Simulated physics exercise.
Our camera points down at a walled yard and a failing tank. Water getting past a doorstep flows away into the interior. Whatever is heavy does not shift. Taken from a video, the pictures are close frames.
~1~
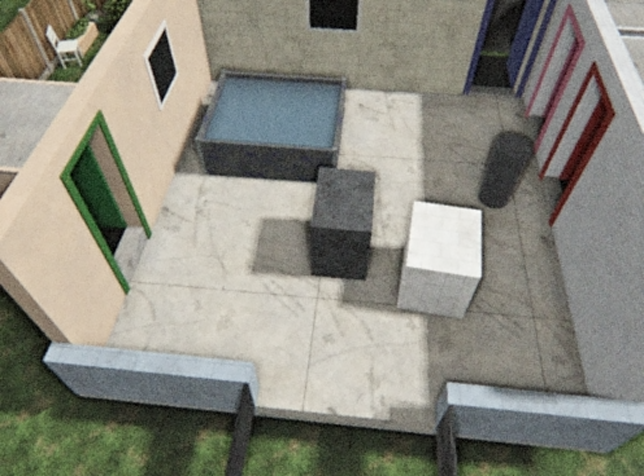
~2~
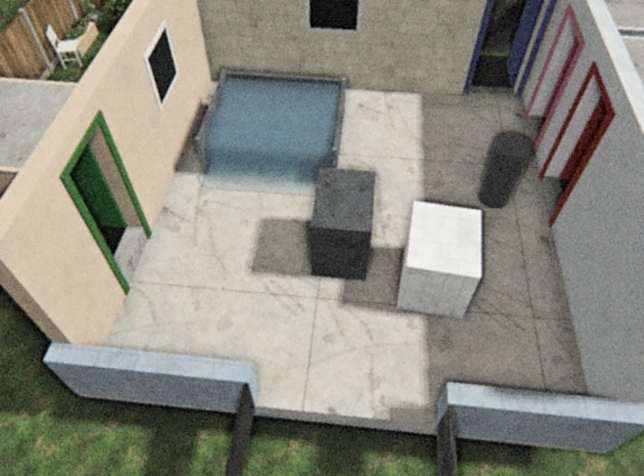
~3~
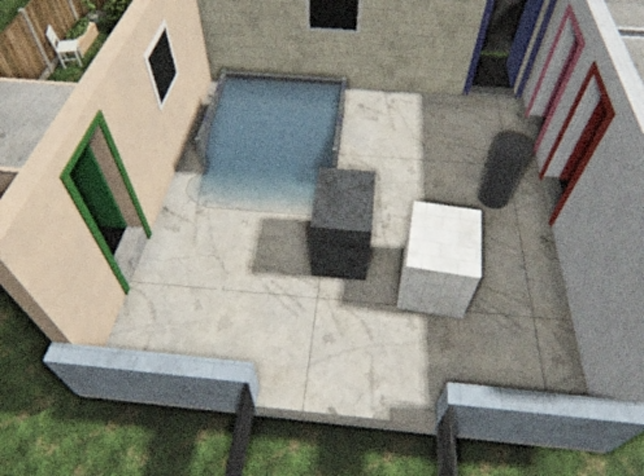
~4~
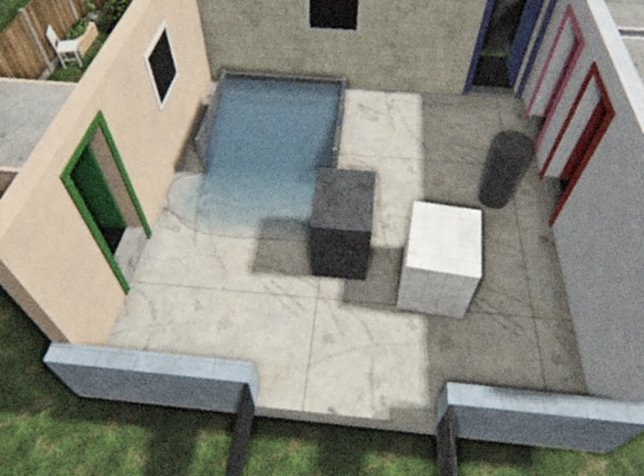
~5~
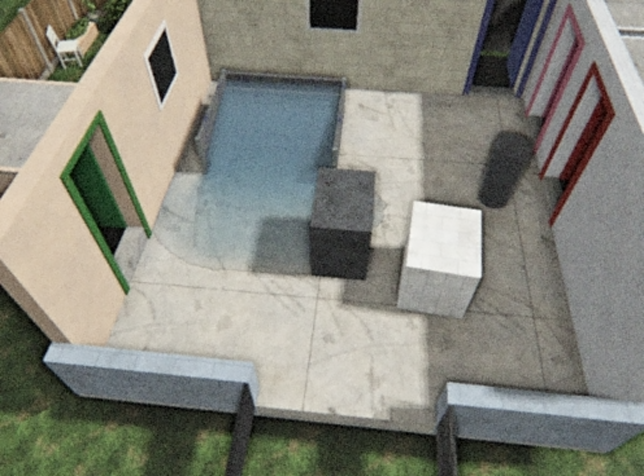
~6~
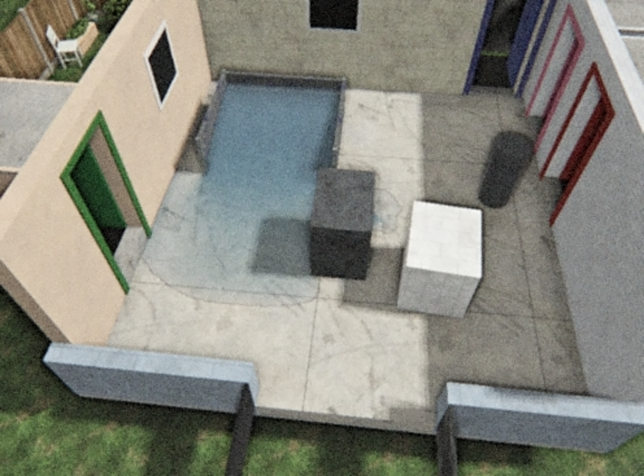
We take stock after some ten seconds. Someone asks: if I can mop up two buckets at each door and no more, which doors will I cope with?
My prediction: Green door: Little enough water. Blue door: Little enough water. Red door: Little enough water. Pink door: Little enough water.
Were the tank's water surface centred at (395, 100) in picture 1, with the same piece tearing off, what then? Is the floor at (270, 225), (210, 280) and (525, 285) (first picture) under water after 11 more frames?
In that order: Under water, flooded, wet.
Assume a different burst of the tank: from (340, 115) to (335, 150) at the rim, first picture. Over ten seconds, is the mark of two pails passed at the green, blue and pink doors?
In that case the green stays within bounds, the blue breaks the limit and the pink breaks the limit.
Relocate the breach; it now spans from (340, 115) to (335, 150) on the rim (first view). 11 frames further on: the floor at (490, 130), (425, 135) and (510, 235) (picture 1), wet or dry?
Going in your order, I'd say drenched, then drenched, then drenched.
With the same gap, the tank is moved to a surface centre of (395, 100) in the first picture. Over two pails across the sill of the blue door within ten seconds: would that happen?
As far as I can tell, blue gets swamped.
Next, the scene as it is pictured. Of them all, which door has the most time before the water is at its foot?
That would be the one in blue.
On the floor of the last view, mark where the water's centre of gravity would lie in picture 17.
At roughly (250, 234).
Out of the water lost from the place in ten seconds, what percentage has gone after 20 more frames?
Around 45 per cent.
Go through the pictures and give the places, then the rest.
Still water in the tank at (276, 112), in the first picture.
The front is at a hidden place, out from the gap at (269, 168), in the second picture.
The front is at a hidden place, out from the gap at (269, 169), in the third picture.
The front is at a hidden place, out from the gap at (269, 170), in the fourth picture.
Water pours out at (269, 170) and has run to (155, 224), in the fifth picture.
The front is at (188, 290), out from the gap at (269, 170), in the sixth picture.
A moment on, water covers 35 % of the floor; the green door wet at the sill, nothing in, the blue door not reached, the red door not reached, the pink door not reached.
Next, water covers 45 % of the floor; the green door wet at the sill, nothing in, the blue door not reached, the red door not reached, the pink door not reached.
Then, water covers 50 % of the floor; the green door wet at the sill, nothing in, the blue door not reached, the red door wet at the sill, nothing in, the pink door wet at the sill, nothing in.
Later, water covers 75 % of the floor; the green door wet at the sill, nothing in, the blue door wet at the sill, nothing in, the red door wet at the sill, nothing in, the pink door wet at the sill, nothing in.
In the end, water covers 95 % of the floor; the green door wet at the sill, nothing in, the blue door wet at the sill, nothing in, the red door wet at the sill, nothing in, the pink door wet at the sill, nothing in.
